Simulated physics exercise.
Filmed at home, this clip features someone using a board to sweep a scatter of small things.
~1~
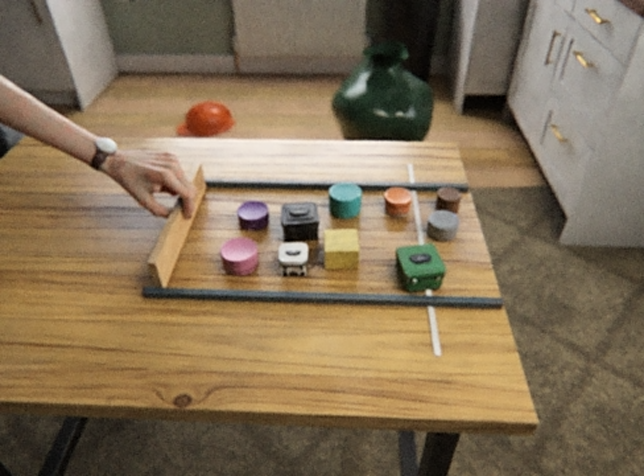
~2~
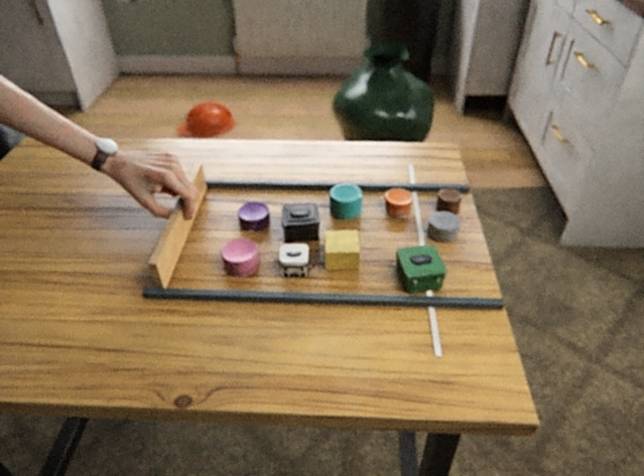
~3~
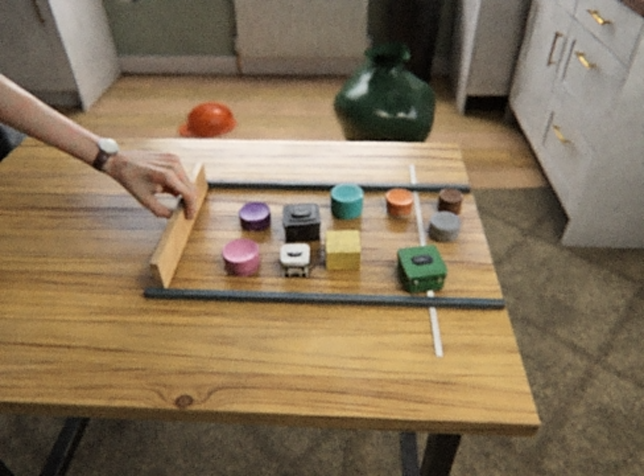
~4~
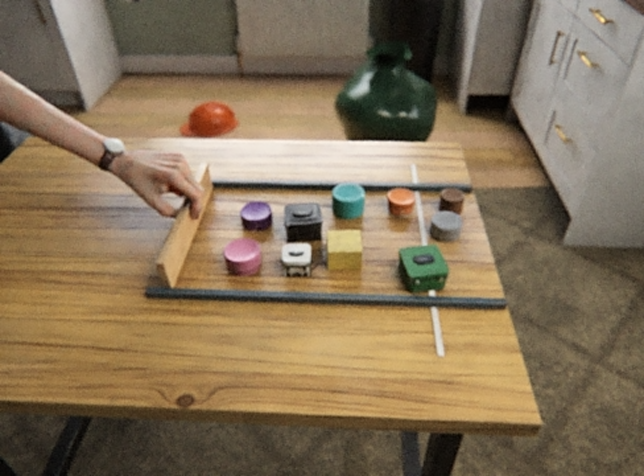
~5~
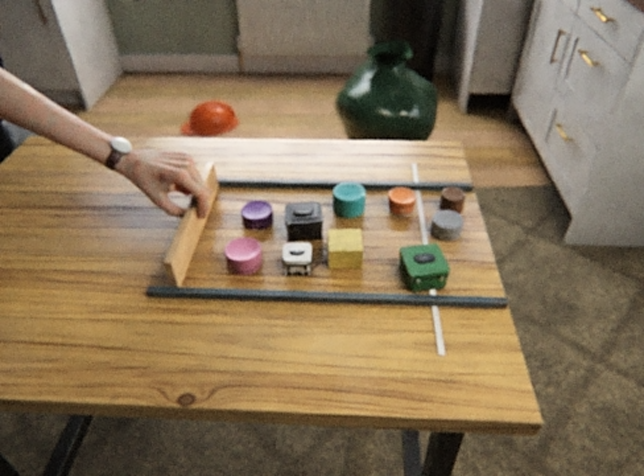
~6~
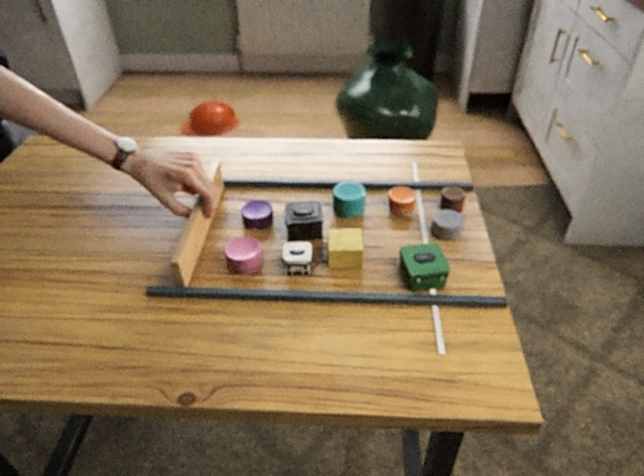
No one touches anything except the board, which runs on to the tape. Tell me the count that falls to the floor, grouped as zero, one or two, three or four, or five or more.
The count is one or two.
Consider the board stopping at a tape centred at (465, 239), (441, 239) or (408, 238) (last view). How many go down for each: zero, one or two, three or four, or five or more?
First five or more, then three to four, then zero.
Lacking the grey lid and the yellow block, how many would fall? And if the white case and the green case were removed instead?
The counts would be 2 and 1.
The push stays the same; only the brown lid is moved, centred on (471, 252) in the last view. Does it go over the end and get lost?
From that start the object does not stay.
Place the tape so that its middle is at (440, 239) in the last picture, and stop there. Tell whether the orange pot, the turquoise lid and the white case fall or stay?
First the orange pot, which stays on top, then the turquoise lid, which stays on top, and the white case, which stays on top.
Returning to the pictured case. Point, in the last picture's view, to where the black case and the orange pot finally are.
Final spots - black case (448, 231), orange pot (462, 203).
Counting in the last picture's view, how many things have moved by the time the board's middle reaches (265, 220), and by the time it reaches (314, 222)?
At the first place 4, at the second 6.
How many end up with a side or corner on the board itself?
Contact count: 5.
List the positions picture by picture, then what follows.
The first picture shows brown lid (448, 201); grey lid (443, 226); green case (419, 268); board (181, 220); tape (421, 239).
The second picture shows grey lid (444, 227); board (182, 220).
The third picture shows green case (421, 269); purple tub (255, 217).
The fourth picture shows brown lid (452, 202); white case (297, 260).
The fifth picture shows grey lid (447, 226); pink tub (244, 256).
The sixth picture shows brown lid (453, 201); grey lid (447, 225); green case (423, 267); board (201, 219); tape (425, 238).
A little later, none off yet; brown lid at rest near (453, 201); grey lid at rest near (447, 225); green case at rest near (423, 267).
Next, none off yet; brown lid at rest near (453, 201); grey lid at rest near (447, 225); green case shifted about its own width near (457, 273).
When it is over, the number that fall off is one or two; down, brown lid.
